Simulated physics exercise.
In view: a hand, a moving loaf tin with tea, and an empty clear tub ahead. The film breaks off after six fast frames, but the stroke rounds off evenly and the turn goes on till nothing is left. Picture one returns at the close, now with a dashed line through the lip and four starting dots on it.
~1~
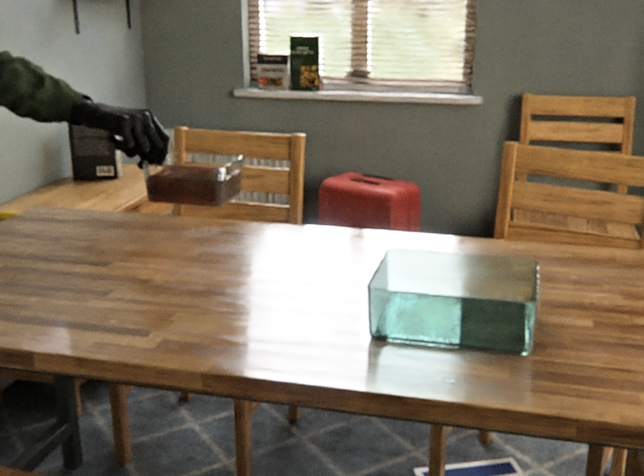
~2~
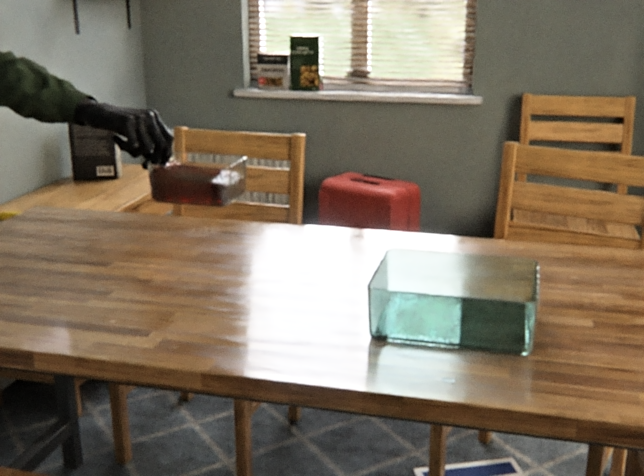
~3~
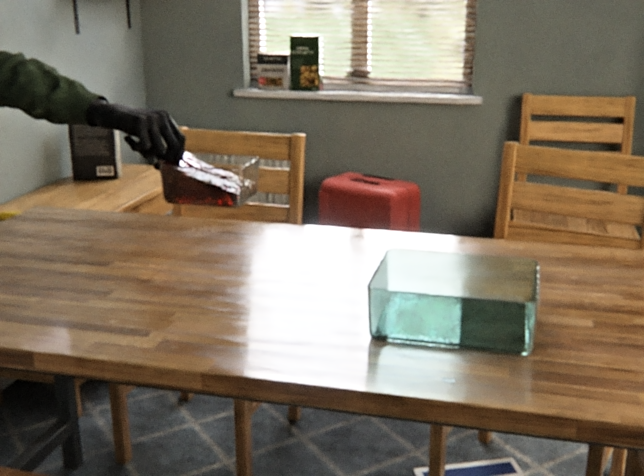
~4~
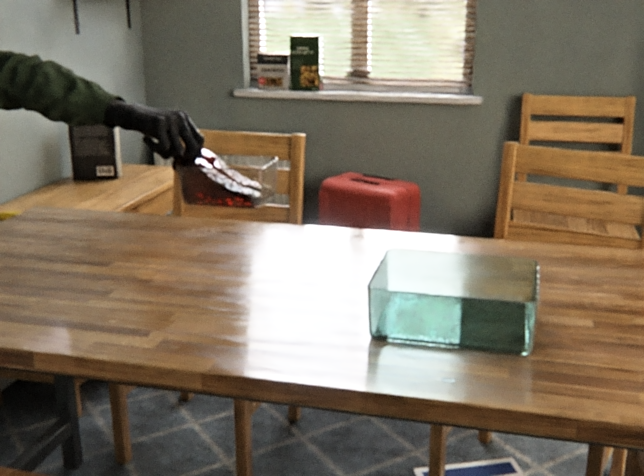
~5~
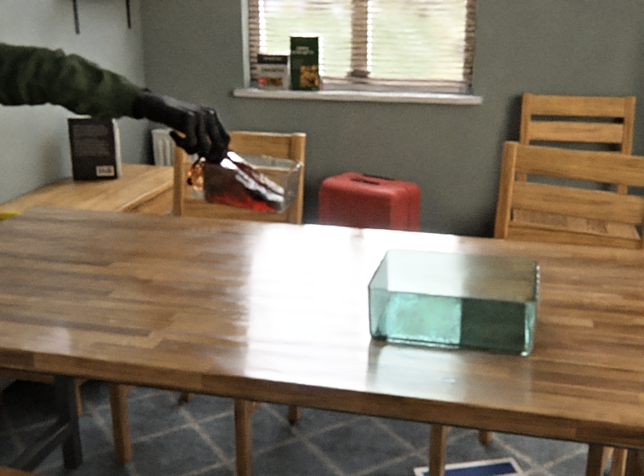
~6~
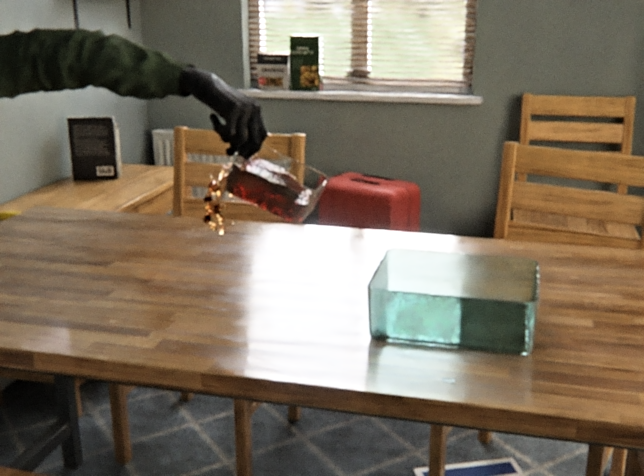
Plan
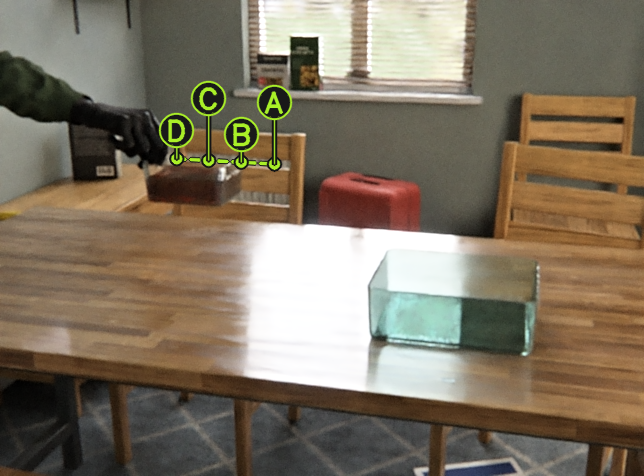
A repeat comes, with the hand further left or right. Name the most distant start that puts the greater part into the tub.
The limit is C.
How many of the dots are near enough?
Three of the four.
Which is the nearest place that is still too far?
It is D.
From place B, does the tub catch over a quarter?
Yes, clearly.
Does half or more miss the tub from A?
No, that is safe.
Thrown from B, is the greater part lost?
No, that is safe.
On the marked copy, A at (274, 164); B at (241, 162); C at (208, 160); D at (176, 158).
Choosing A, about 87 % lands in the tub, 8 % falls short and 5 % goes beside or beyond.
Choosing B, about 68 % lands in the tub, 19 % falls short and 14 % goes beside or beyond.
Choosing C, about 66 % lands in the tub, 25 % falls short and 9 % goes beside or beyond.
Choosing D, about 35 % lands in the tub, 57 % falls short and 8 % goes beside or beyond.
